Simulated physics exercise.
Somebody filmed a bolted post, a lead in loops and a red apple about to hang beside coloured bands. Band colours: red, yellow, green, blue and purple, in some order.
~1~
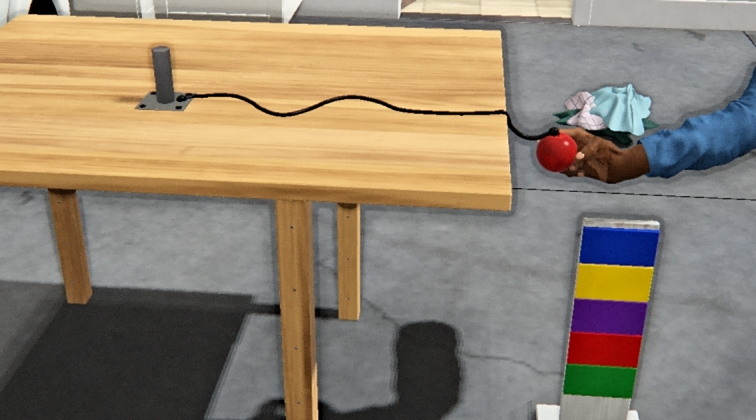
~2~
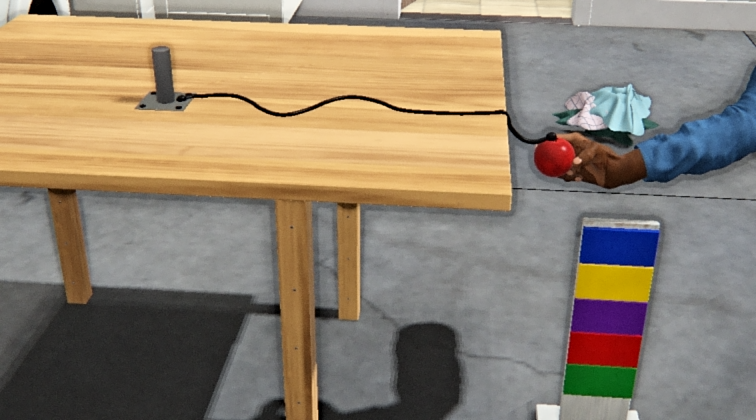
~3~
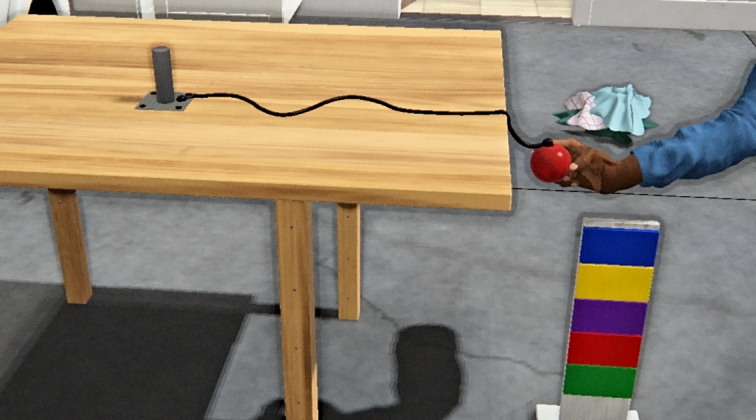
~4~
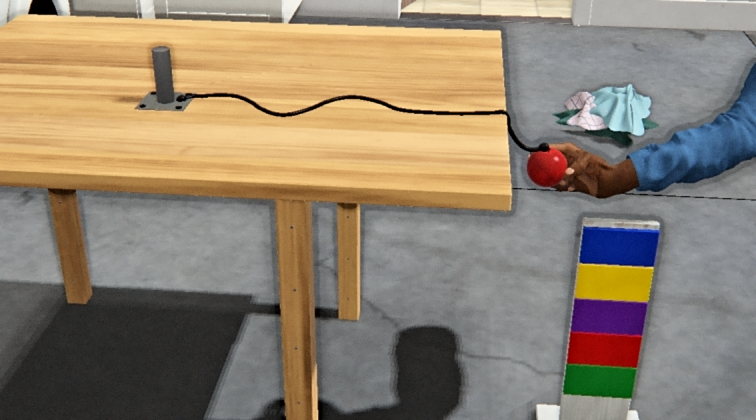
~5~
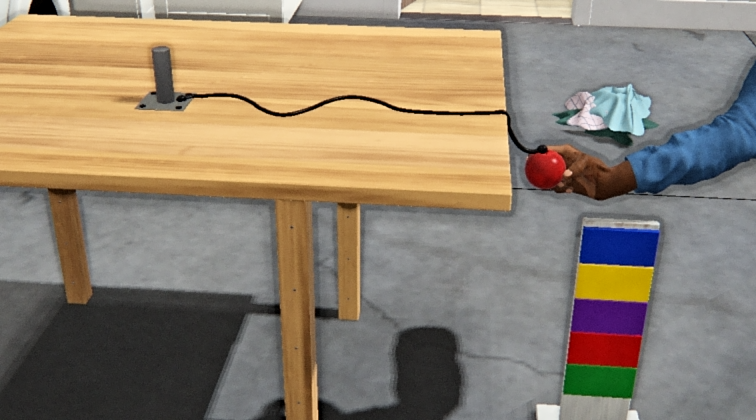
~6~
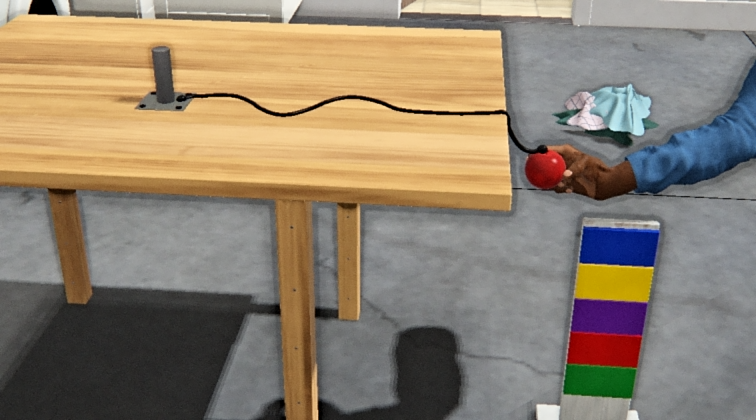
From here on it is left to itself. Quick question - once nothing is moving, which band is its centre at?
The blue band, I would say.
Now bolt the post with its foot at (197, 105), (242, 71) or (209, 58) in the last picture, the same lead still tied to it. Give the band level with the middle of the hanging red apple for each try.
Readings, in order: Yellow - yellow - blue.
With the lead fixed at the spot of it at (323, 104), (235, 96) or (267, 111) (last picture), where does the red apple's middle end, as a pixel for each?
Try one gives (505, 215), try two (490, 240), and try three (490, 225).
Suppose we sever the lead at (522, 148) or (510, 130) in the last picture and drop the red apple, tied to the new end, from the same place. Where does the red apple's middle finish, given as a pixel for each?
You'd find it around (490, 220) the first time and around (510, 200) the second.
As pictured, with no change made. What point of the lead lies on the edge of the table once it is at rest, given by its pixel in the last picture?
Approx. (453, 114).
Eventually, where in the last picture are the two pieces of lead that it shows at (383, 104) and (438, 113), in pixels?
First near (434, 111), second near (498, 113).
A little later, apple near (469, 240); level with blue.
Next, apple near (522, 242); level with blue.
When it is over, apple near (492, 245); level with blue. At blue.
